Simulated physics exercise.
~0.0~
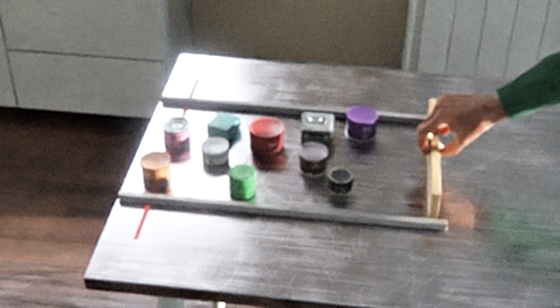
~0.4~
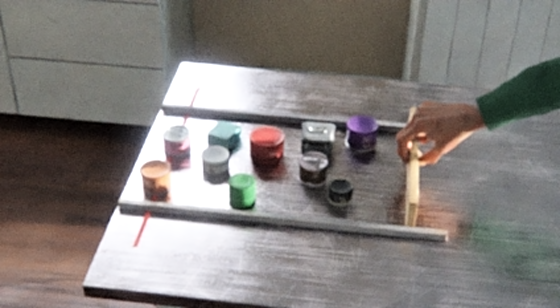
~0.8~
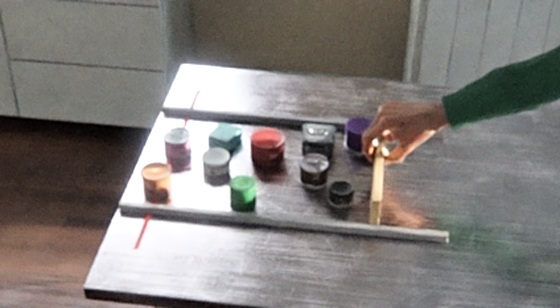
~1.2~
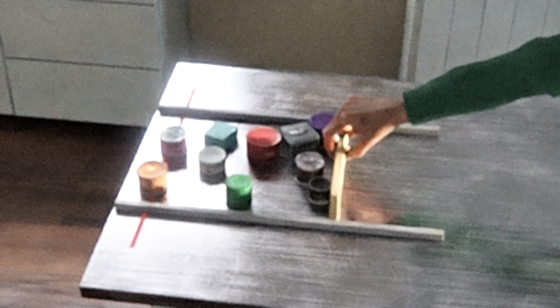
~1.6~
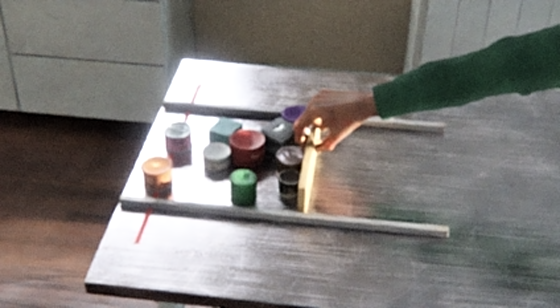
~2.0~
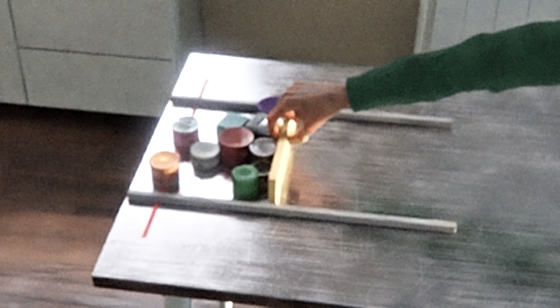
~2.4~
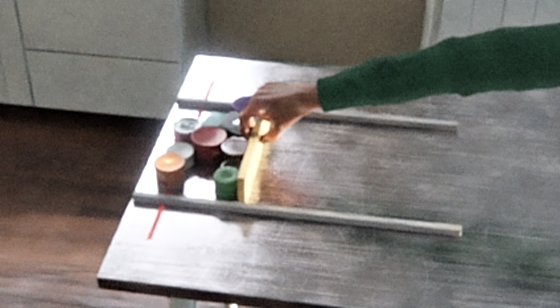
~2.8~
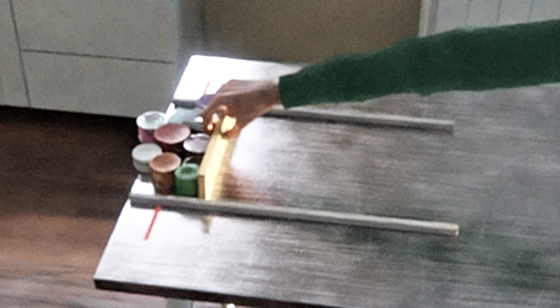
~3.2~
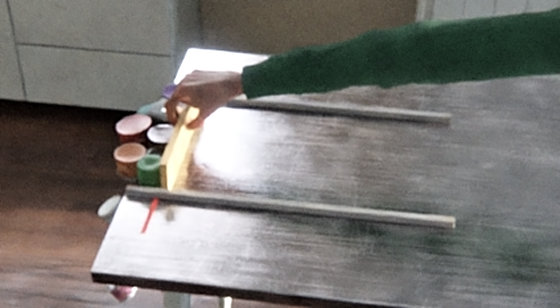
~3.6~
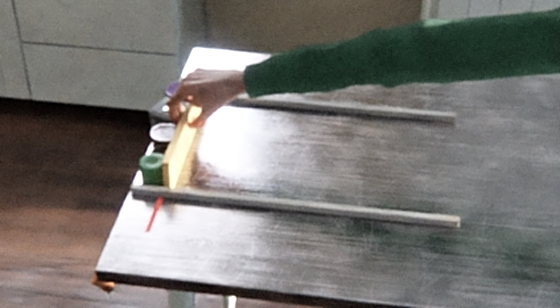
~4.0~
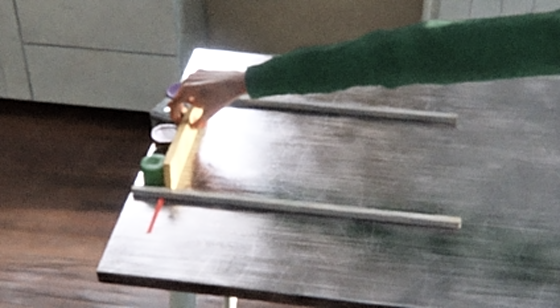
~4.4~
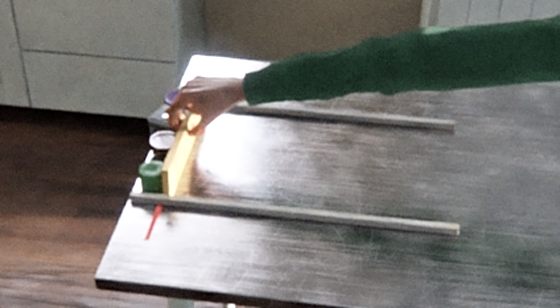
A hand in a green sleeve holds a pale upright board at the right of a dark, shiny table, seen from above at a slight angle. Between two rails to its left sit small tubs, tins and blocks in red, white, pink, orange, green, turquoise, purple and black. The hand slides the board steadily left, gathering the items into a tight cluster and pushing them toward the table's left edge. Several tip over and drop, the red, white, pink and orange ones among them. The board stops near the red tape mark, with the green tub still perched at the edge.
